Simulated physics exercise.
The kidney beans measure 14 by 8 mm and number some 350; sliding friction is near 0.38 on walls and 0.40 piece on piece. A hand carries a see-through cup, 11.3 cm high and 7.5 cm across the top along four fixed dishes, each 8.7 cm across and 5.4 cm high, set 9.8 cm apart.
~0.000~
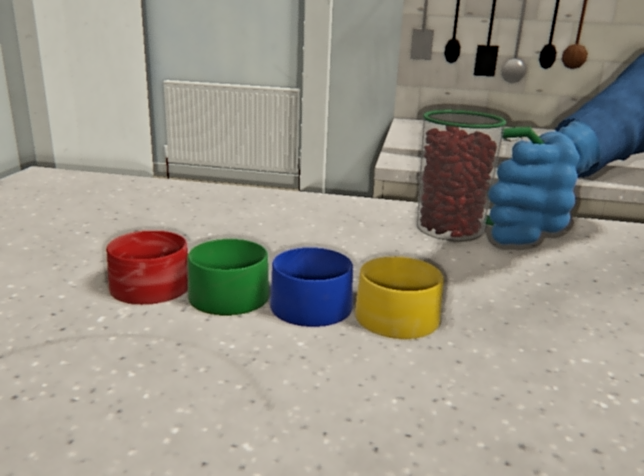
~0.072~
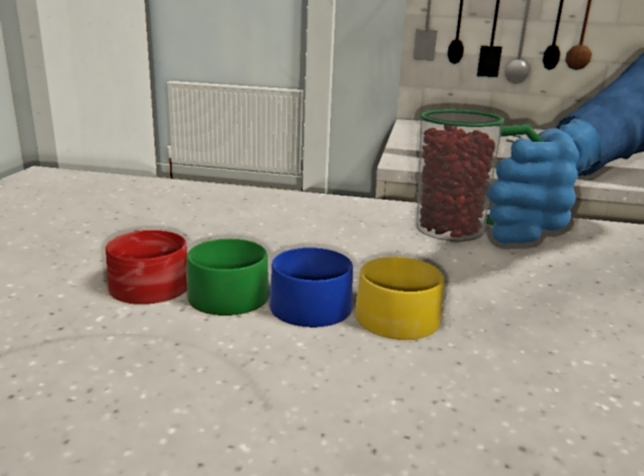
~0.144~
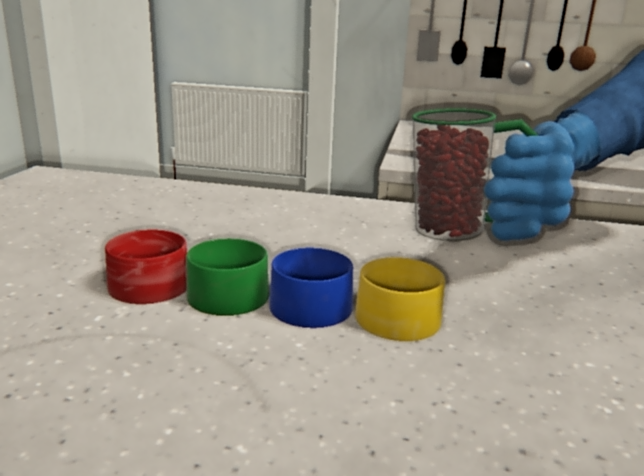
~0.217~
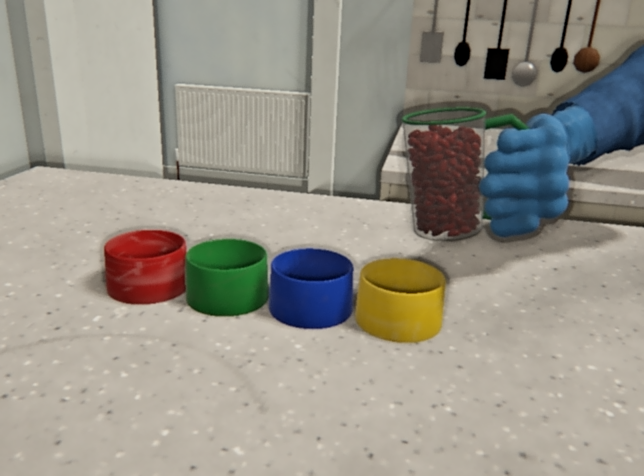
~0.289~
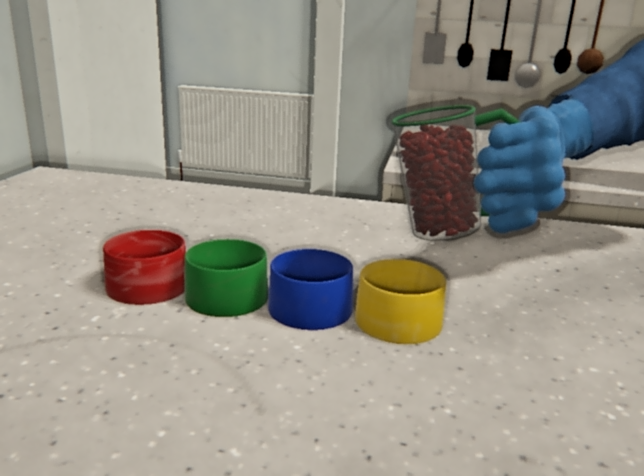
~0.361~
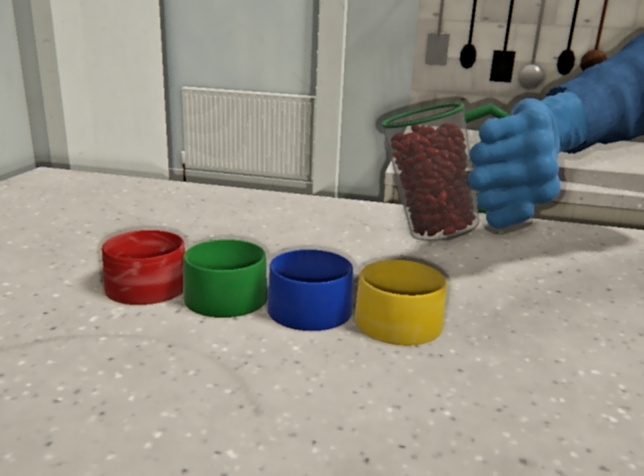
The video shows a blue-gloved hand holding a clear cup of dark red beans beside a row of red, green, blue and yellow dishes on a speckled counter, moving it slightly left while gradually tilting it leftward.
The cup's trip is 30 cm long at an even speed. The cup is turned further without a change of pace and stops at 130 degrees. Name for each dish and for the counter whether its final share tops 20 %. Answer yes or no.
Red: No, blue: No, green: Yes, yellow: No, counter: No.
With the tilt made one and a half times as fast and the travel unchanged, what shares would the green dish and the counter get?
Then: Green 40, counter 40.
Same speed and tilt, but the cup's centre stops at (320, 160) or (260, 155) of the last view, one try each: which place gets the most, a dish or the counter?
Most goes to: Green, then green.
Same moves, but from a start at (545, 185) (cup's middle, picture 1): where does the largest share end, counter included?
Most goes to: Blue.
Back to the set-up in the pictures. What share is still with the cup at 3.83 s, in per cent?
About 0 per cent.
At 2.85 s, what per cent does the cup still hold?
Some 0 per cent of the load.
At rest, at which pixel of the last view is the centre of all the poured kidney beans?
Around (218, 273).
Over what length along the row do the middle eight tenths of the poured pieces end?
Roughly 8 cm.
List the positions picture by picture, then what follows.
In the first frame, cup at (457, 176), tilt 0 degrees, lip at (425, 116), moved 0.0 cm; middle of the pieces at (460, 184); yellow dish at (401, 274); blue dish at (313, 264); green dish at (228, 254); red dish at (147, 245).
In the second frame, cup at (455, 175), tilt 1 degrees, lip at (422, 116), moved 0.2 cm; middle of the pieces at (459, 184).
In the third frame, cup at (451, 174), tilt 5 degrees, lip at (414, 117), moved 0.7 cm; middle of the pieces at (455, 183).
In the fourth frame, cup at (446, 174), tilt 9 degrees, lip at (403, 119), moved 1.3 cm; middle of the pieces at (450, 182).
In the fifth frame, cup at (440, 173), tilt 13 degrees, lip at (393, 122), moved 1.9 cm; middle of the pieces at (445, 181).
In the sixth frame, cup at (434, 173), tilt 17 degrees, lip at (383, 124), moved 2.5 cm; middle of the pieces at (439, 180); yellow dish at (403, 278); blue dish at (311, 266); green dish at (225, 255); red dish at (144, 244). The cup turns about 55 degrees a second and travels 8 cm a second.
Then, at 1.85 s, tilt 102 degrees; cup holds 85 %, green 15 %.
After 2.85 s, tilt 130 degrees; cup holds 0 %, red 5 %, green 85 %.
After 3.83 s, tilt 130 degrees; cup holds 0 %, red 5 %, green 85 %.
By 4.1 s all is still; red 5 %, blue 0 %, green 85 %, yellow 0 %, counter 15 %.
